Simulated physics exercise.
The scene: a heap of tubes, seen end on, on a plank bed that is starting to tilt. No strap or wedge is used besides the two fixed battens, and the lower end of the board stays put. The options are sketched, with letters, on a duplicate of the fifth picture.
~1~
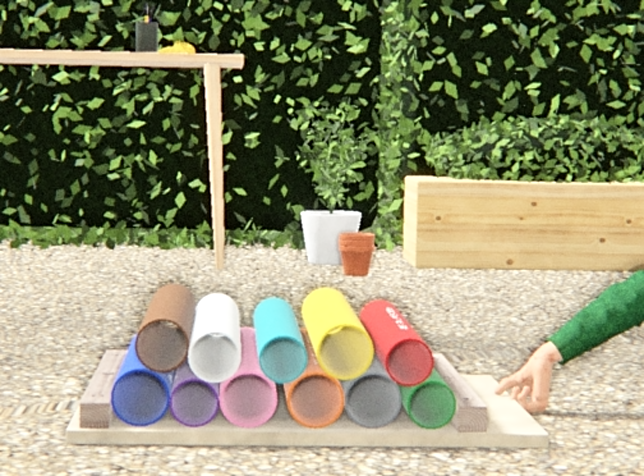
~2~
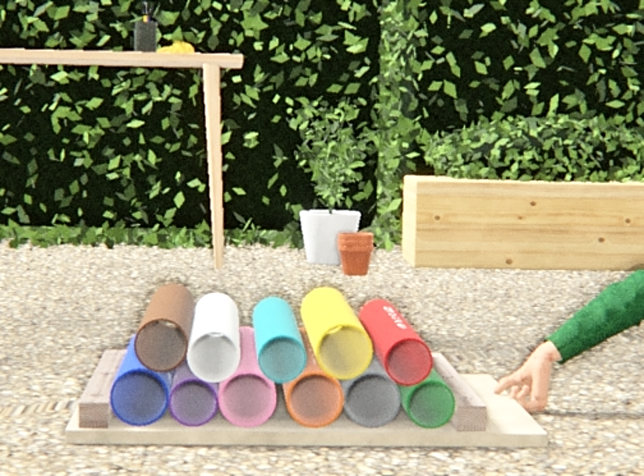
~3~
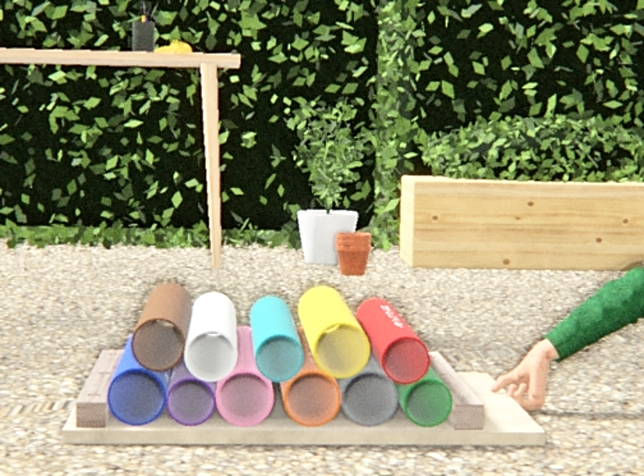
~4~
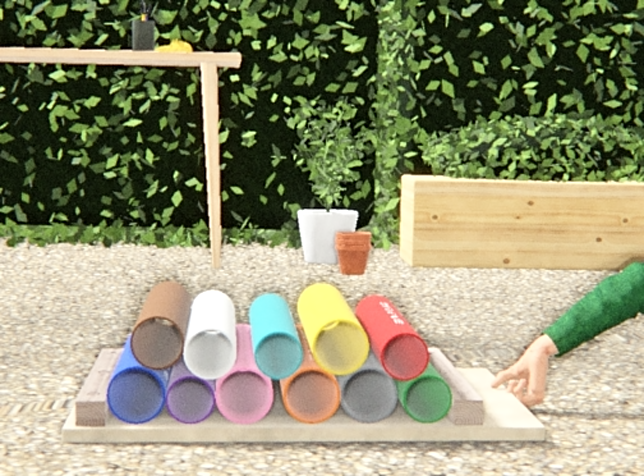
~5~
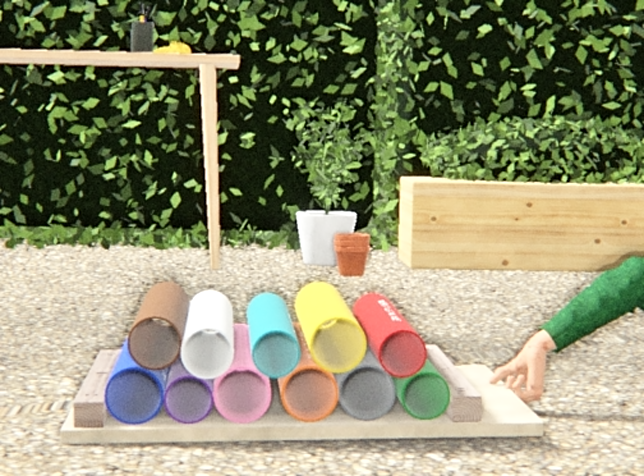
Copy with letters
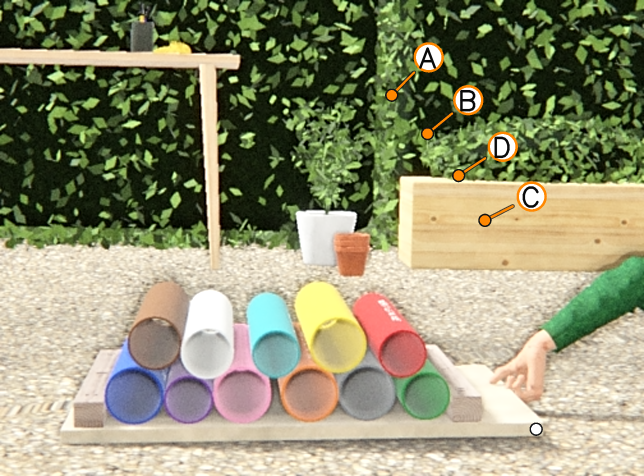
In a garden, a hand rests at a plank's right end while stacked coloured tubes barely move.
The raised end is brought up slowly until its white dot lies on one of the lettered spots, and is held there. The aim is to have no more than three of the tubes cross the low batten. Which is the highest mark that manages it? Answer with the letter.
It can be raised to C.
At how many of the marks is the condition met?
One of them.
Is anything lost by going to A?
Yes.
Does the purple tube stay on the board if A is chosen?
The purple tube: Yes.
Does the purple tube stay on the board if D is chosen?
Yes.
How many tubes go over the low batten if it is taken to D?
At D the number is four.
On the marked copy, A at (392, 95); B at (428, 134); C at (485, 221); D at (458, 176); the white dot at (536, 429).
Taking C. A third of the way, board at 16°.
Two thirds of the way, board at 28°.
When it is over, board at 28°, two over the low batten (white, brown).
As for the rest, A five over the low batten; B five over the low batten; D four over the low batten (turquoise, white, yellow, brown).
